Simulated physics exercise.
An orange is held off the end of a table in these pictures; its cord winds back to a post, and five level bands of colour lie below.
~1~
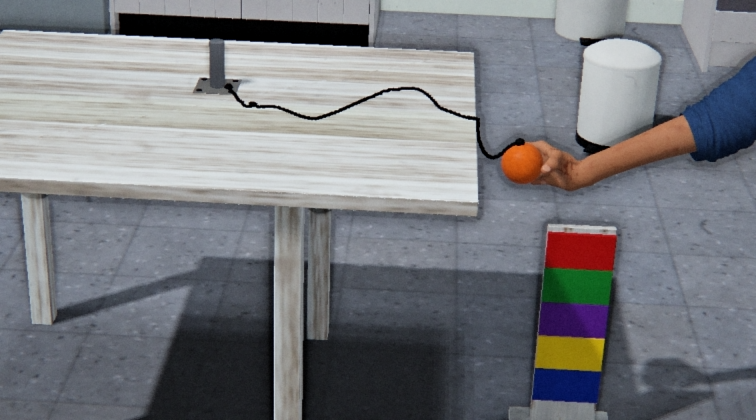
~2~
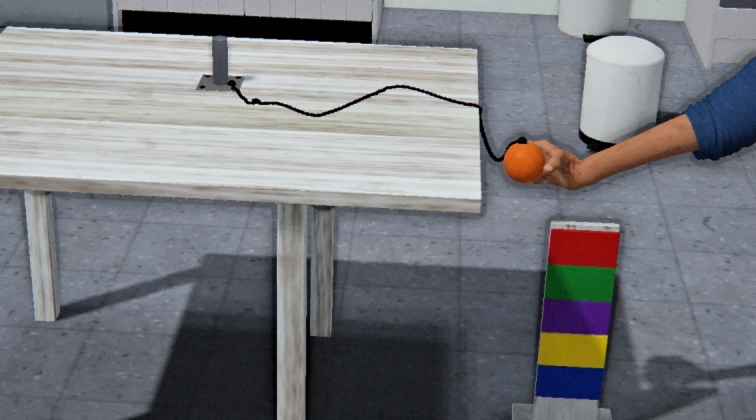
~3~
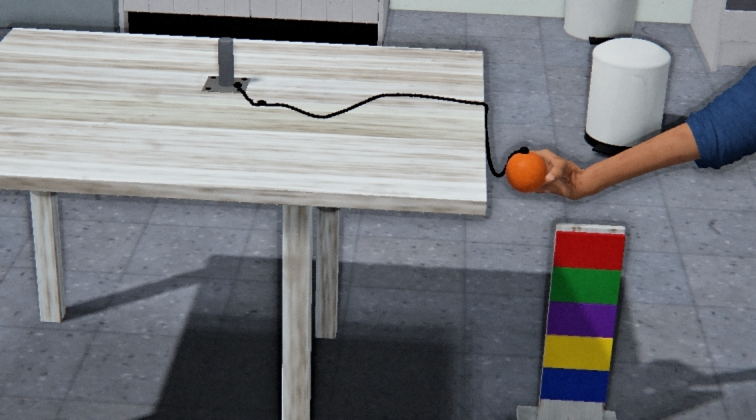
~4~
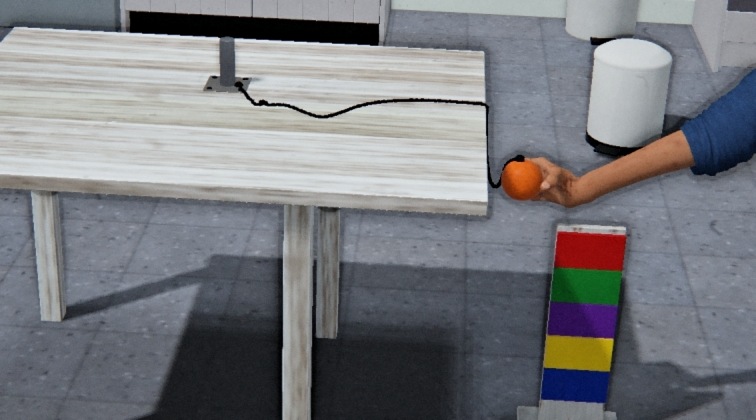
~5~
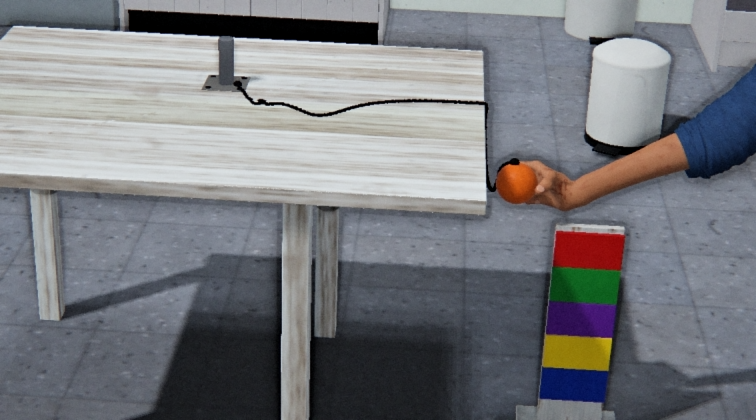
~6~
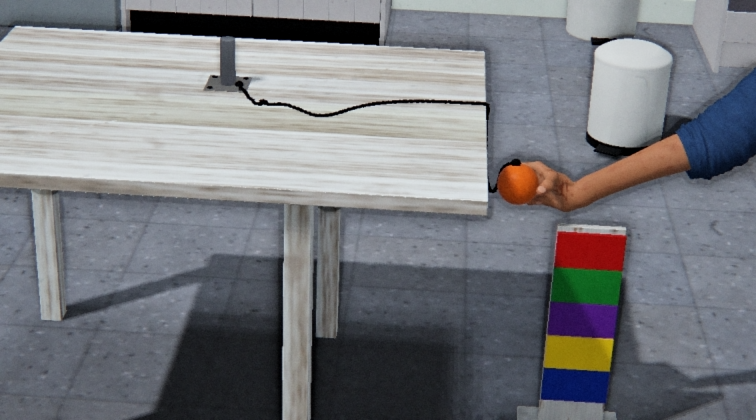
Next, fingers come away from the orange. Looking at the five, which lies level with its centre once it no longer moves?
The yellow one lies level with its centre.
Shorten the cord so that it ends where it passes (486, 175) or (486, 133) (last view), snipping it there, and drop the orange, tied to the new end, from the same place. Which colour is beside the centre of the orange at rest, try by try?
First try: Green; second try: Red.
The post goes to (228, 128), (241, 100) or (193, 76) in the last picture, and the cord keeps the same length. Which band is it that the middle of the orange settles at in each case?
Going case by case, it's blue, blue and finally purple.
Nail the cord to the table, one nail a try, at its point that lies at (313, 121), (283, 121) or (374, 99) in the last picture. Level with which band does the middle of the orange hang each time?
Lab note: Try 1 purple; try 2 purple; try 3 green.
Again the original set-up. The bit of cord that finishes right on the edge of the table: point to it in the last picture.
The spot located at (412, 102) in the last picture.
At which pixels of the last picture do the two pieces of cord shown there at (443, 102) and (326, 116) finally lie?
In that view they reach (485, 146) and (390, 102).
Soon after, orange near (453, 328); level with yellow.
After that, orange near (481, 332); level with yellow.
In the end, orange near (468, 334); level with yellow. The cord holds its middle at yellow.
